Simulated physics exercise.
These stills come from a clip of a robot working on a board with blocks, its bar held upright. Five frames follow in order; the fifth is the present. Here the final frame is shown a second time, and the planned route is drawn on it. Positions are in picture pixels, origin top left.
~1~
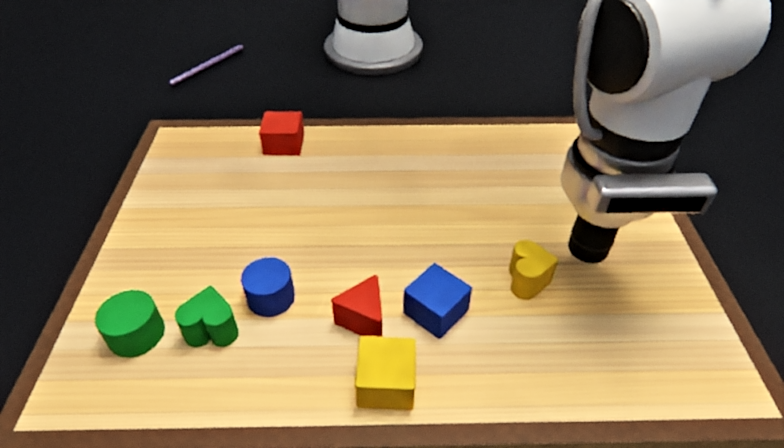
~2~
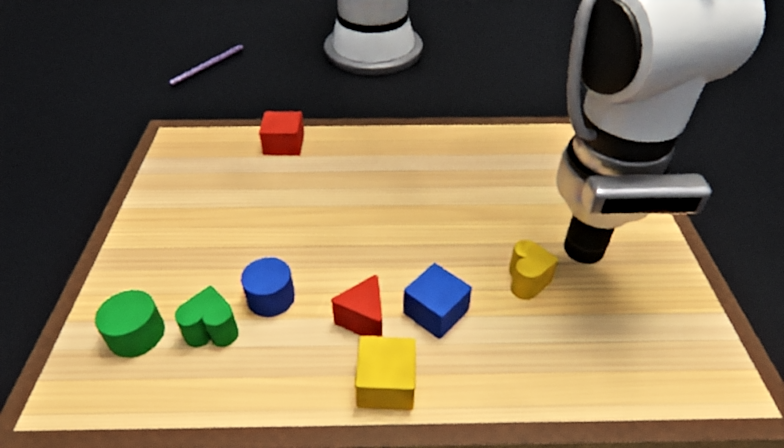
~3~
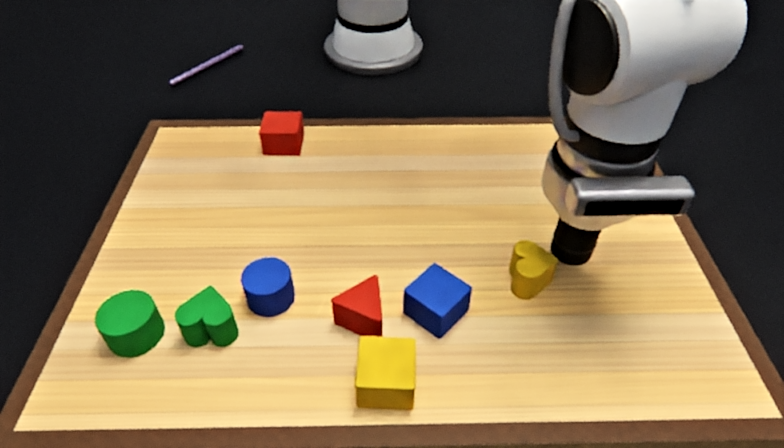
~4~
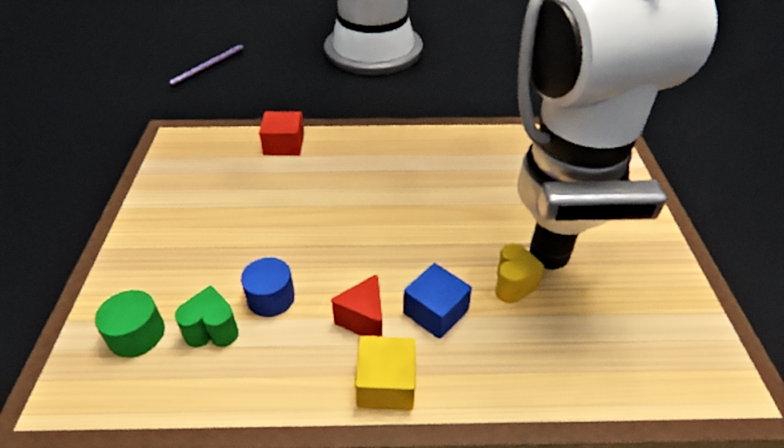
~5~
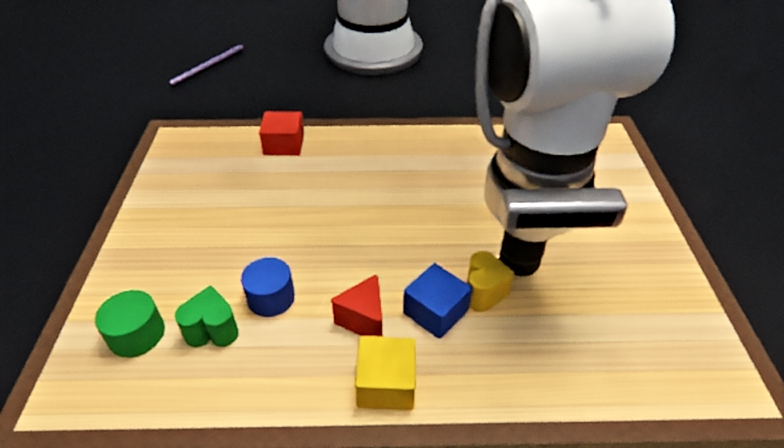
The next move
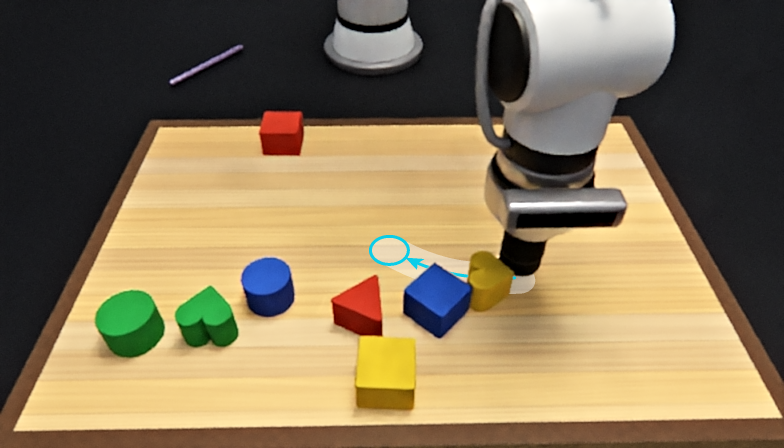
At the start, a white robot arm holds its dark-tipped bar to the right of a yellow heart block on a wooden board of colourful blocks. The arm moves left, reaches the heart and pushes it left until it sits beside the blue square, while the other blocks stay still.
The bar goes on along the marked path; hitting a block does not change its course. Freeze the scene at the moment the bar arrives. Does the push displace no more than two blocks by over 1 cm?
That would be a yes.
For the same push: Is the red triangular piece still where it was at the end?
The answer is yes.
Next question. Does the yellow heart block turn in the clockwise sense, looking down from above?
In short: No.
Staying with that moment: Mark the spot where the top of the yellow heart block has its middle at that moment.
In the picture, that point is around (463, 284).
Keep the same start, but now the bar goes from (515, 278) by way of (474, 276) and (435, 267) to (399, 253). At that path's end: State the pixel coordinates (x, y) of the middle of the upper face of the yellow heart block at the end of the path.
Near (464, 282).
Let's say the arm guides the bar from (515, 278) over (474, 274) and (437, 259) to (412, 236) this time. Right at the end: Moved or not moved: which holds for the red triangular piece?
By the last moment, the red triangular piece will still be in its place.
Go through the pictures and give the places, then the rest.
The first picture shows bar's lower end at (587, 250); red triangular piece at (363, 297); blue square at (438, 288); yellow heart block at (533, 258).
The second picture shows bar at (583, 250); blocks still.
The third picture shows bar at (570, 252); blocks still.
The fourth picture shows bar at (549, 256); yellow heart block at (519, 261).
The fifth picture shows bar at (519, 262); red triangular piece at (363, 297); blue square at (438, 288); yellow heart block at (488, 269).
Drawn move, from (515, 278) through (470, 276) and (427, 267) to (389, 250).
The first path, step by step. One third of the way, bar at (471, 261); blue square at (426, 297), turned 25° clockwise; yellow heart block at (465, 283), turned 30° anticlockwise.
Two thirds of the way, bar at (426, 250); blue square at (423, 299), turned 25° clockwise; yellow heart block at (463, 284), turned 30° anticlockwise.
At the end, bar at (389, 234); red triangular piece still; blue square at (423, 299), turned 25° clockwise; yellow heart block at (463, 284), turned 30° anticlockwise.
